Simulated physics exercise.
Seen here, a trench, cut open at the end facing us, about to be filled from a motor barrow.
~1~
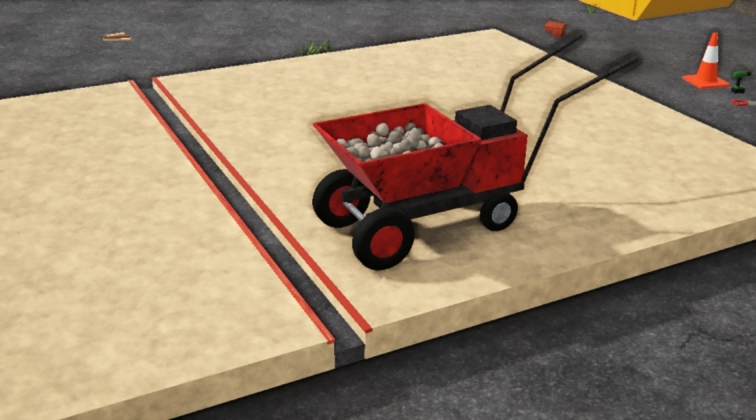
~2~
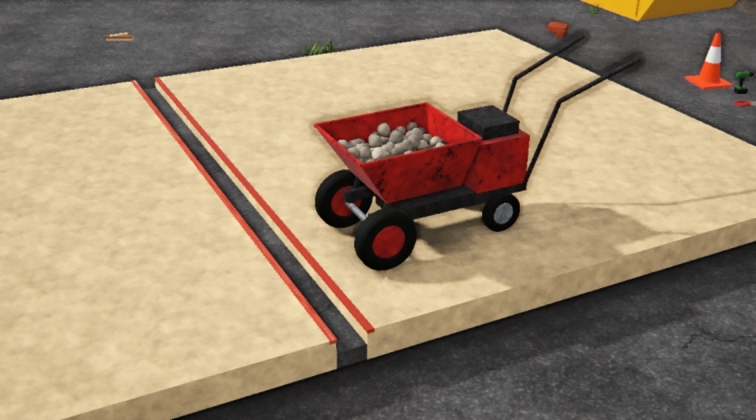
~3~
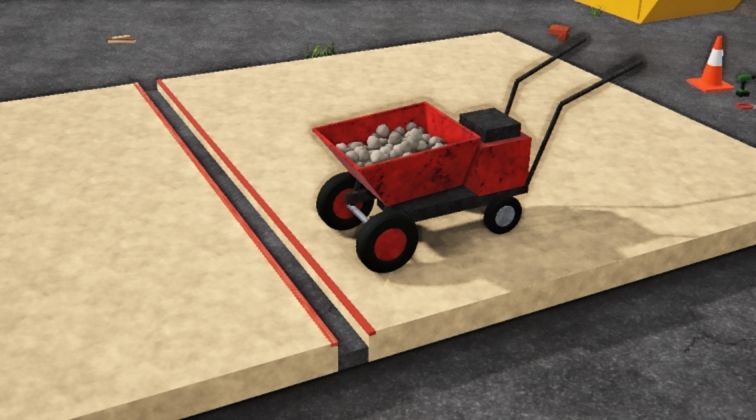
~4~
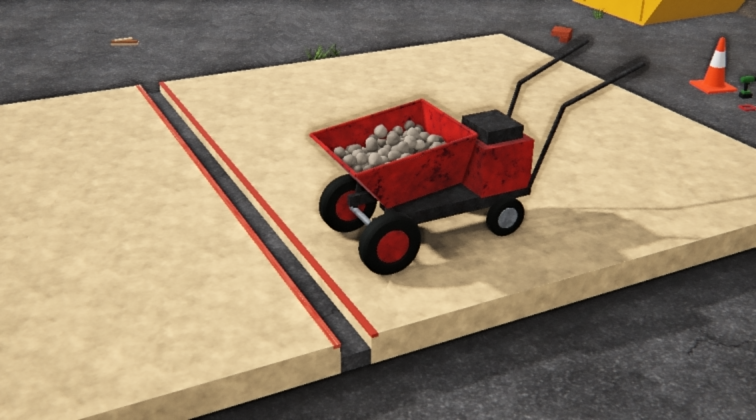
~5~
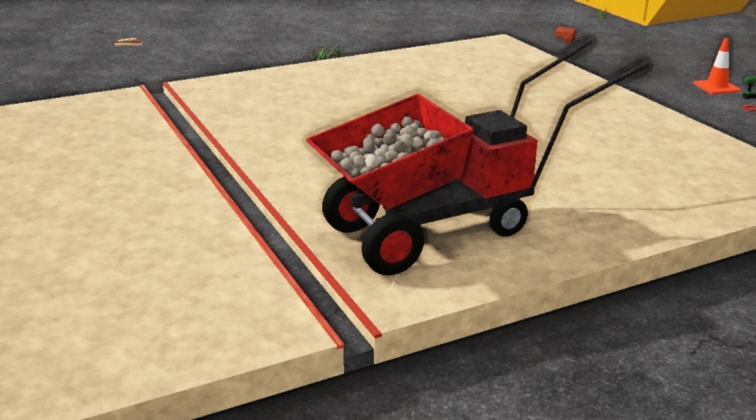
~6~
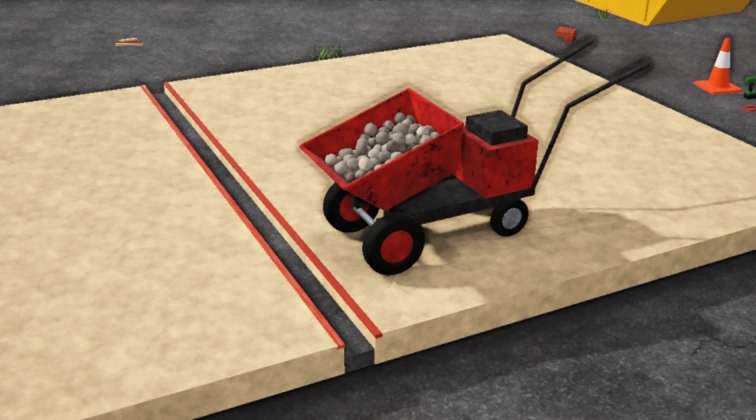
Red motor barrow of river pebbles standing beside a narrow trench in a pale slab, its skip slowly tilting forward to the left.
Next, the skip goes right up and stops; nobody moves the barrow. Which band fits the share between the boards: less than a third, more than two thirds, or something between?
It catches less than a third.
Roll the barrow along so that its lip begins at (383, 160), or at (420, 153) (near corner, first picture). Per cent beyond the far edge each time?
About 50 and 10 per cent.
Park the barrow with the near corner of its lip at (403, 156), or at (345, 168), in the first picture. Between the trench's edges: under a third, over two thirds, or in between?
In turn: The middle third; below one third.
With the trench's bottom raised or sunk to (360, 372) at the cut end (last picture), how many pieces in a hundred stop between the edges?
Close to 0 per cent.
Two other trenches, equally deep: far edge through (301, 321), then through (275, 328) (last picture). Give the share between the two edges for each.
Roughly 30 per cent, and 70 per cent.
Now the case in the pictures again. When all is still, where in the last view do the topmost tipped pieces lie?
Close to (265, 256).
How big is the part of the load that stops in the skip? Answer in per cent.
It comes to 20 per cent or so.
Soon, skip tipped steeply; all in the skip.
A while on, skip tipped right over; most in the skip; about a quarter beyond it; a stray few falling.
Towards the end, skip tipped right over; about a quarter in the skip; most beyond it.
Finally, skip tipped right over; about a quarter in the skip; a stray few in or heaped over the trench; most beyond it.
